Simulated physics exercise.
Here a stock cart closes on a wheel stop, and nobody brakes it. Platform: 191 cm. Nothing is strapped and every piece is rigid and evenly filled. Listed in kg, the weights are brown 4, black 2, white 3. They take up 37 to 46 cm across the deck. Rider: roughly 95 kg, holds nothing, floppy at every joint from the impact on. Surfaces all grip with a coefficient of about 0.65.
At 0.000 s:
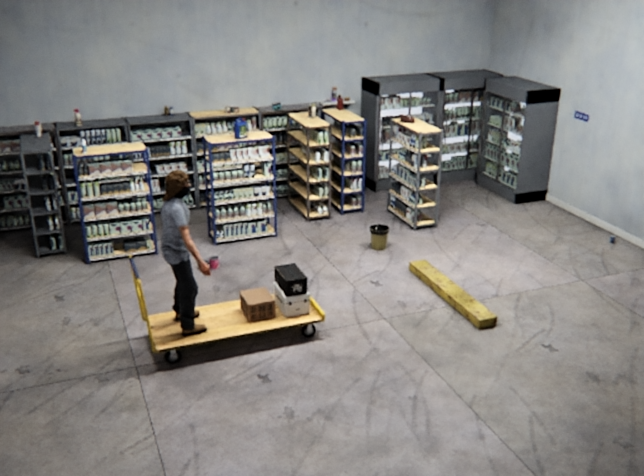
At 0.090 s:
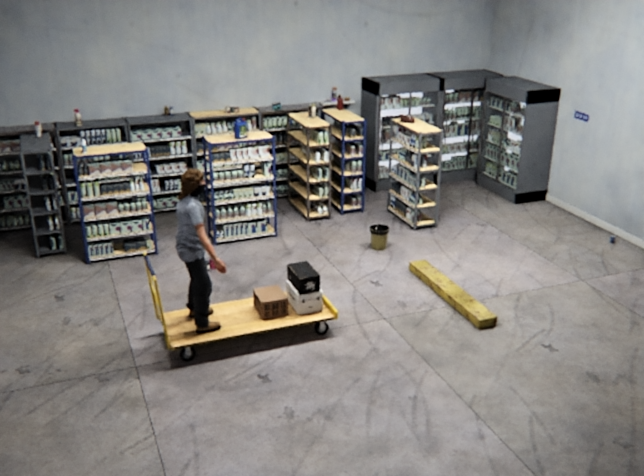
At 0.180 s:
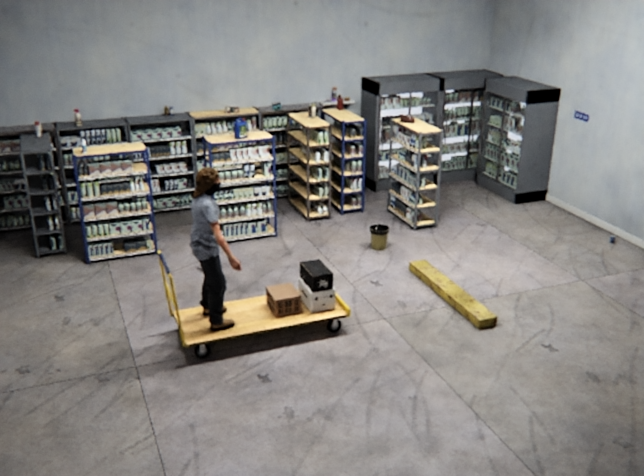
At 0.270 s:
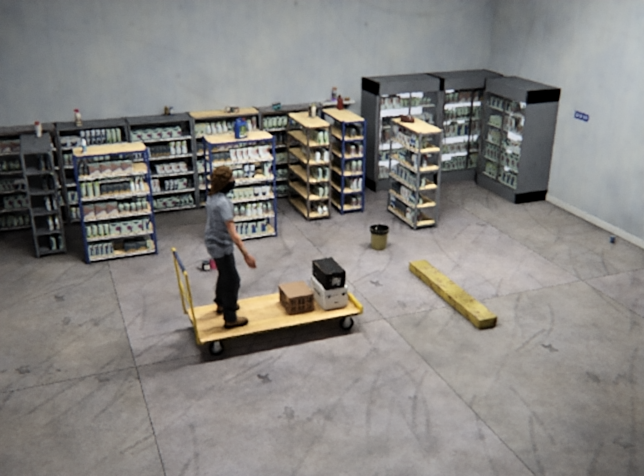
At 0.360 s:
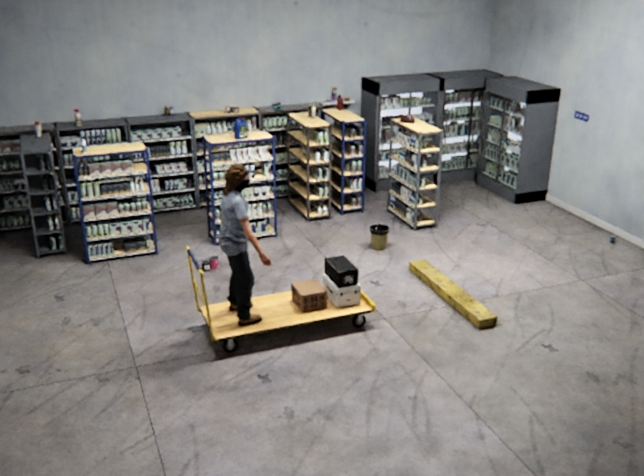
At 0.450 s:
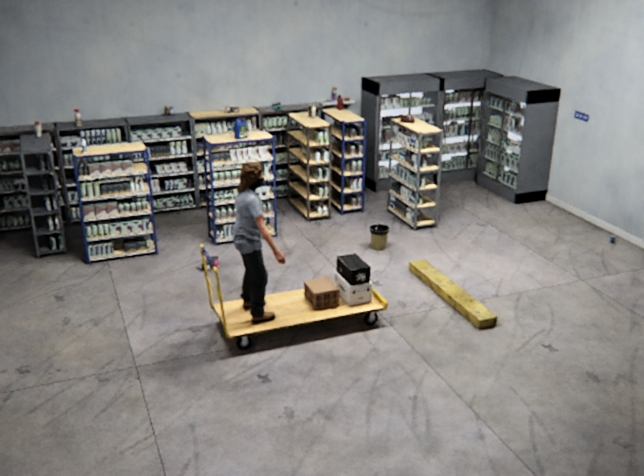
Flatbed cart rolling steadily rightward across a concrete floor towards a yellow beam, carrying a standing person and stacked boxes past shelves.
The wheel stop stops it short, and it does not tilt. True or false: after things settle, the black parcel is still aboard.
False.
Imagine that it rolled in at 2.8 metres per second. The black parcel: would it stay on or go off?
Then the black one would not stay put.
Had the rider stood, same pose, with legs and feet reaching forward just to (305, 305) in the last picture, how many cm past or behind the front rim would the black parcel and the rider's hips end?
The black one would end 30 cm past the front rim, while the hips stop 10 cm behind it.
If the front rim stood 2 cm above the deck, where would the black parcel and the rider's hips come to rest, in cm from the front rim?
The black item would end 40 cm past the front rim, while the hips end 60 cm behind it.
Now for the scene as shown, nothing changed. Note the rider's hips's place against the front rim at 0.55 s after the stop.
About 90 cm behind the rim.
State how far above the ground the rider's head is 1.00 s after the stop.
Some 60 cm up.
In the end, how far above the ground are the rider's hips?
Roughly 65 cm.
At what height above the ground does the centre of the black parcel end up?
Its centre ends some 10 cm up.
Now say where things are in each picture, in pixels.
Black parcel (291, 280), brown crate (258, 304), rim corner (324, 319); 187 cm still to roll, in the first frame.
Black parcel (304, 277), brown crate (271, 302), rim corner (337, 316); 171 cm still to roll, in the second frame.
Black parcel (316, 275), brown crate (284, 300), rim corner (349, 314); 155 cm still to roll, in the third frame.
Black parcel (329, 273), brown crate (296, 298), rim corner (362, 311); 139 cm still to roll, in the fourth frame.
Black parcel (341, 271), brown crate (309, 295), rim corner (374, 309); 123 cm still to roll, in the fifth frame.
Black parcel (353, 269), brown crate (321, 293), rim corner (386, 307); 107 cm still to roll. Speed about 1.8 m/s, in the sixth frame.
The wheels strike at 1.05 s.
After 1.60 s the black parcel is 18 cm past the rim, tilted 110°, near (460, 276) in the last picture's view.
After 2.05 s the black parcel is 39 cm past the rim, tilted 180°, near (473, 284) in the last picture's view.
Final state at 2.3 s, past the rim, black parcel; behind it, brown crate, white toolbox and the rider's hips.
